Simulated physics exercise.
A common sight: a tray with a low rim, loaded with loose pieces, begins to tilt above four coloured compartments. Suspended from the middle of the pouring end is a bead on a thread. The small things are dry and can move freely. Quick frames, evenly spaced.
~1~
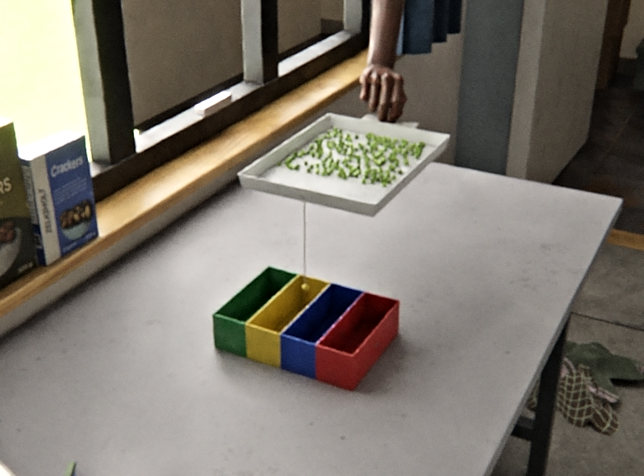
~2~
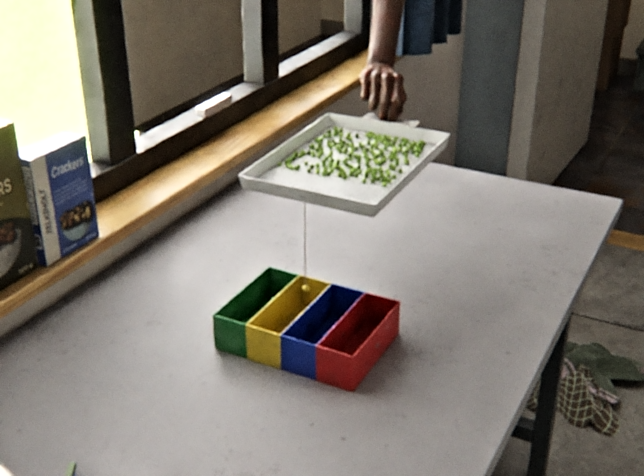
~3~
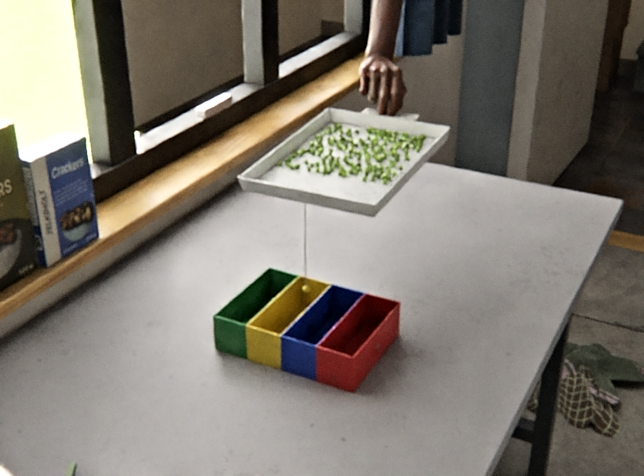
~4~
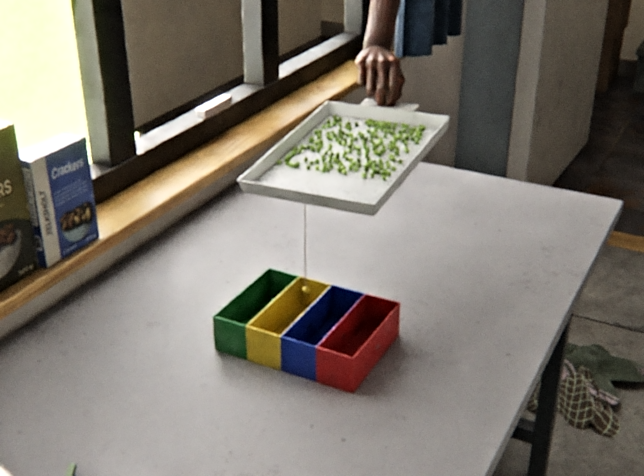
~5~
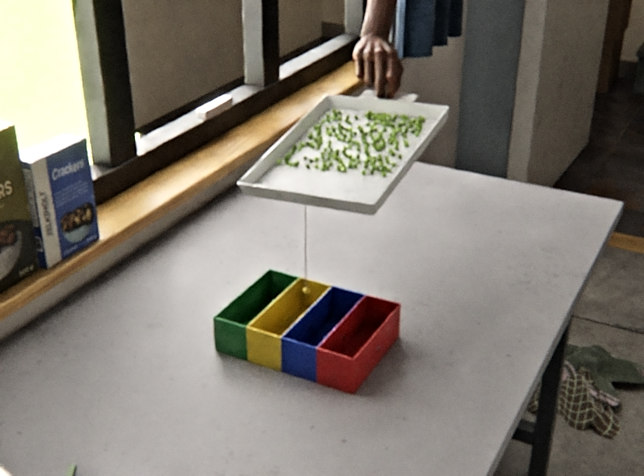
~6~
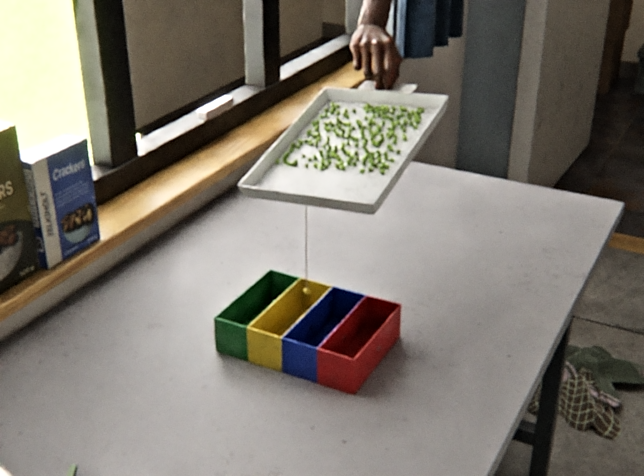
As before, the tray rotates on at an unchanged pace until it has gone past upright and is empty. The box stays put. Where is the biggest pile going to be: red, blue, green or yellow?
In green.
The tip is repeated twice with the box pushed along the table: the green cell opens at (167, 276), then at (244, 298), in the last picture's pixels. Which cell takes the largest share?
That blue cell first, that green cell second.
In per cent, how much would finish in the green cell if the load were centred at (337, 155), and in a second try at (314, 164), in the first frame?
Close to 40 per cent, followed by close to 40 per cent.
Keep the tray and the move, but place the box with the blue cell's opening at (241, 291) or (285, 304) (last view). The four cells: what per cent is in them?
First some 100, then 90 per cent.
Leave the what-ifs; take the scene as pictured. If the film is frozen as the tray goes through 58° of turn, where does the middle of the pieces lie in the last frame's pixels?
Check around (264, 195) in the last picture.
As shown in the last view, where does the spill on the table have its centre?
I'd put the middle at roughly (192, 326).
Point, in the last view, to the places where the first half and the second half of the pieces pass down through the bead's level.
First roughly (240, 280), then roughly (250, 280).
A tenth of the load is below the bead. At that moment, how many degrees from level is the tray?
Roughly 60°.
Soon after the last picture, tray tipped steeply; most on the tray; a stray few in the green cell; a small part falling or outside the box.
A little later, tray tipped right over; about half on the tray; a small part in the green cell; a stray few in the yellow cell; about a third falling or outside the box.
Later still, tray tipped past a quarter turn; about half in the green cell; a stray few in the yellow cell; about half falling or outside the box.
At rest, tray tipped past a quarter turn; about half in the green cell; a stray few in the yellow cell; none in the red cell; none in the blue cell; about half outside the box.
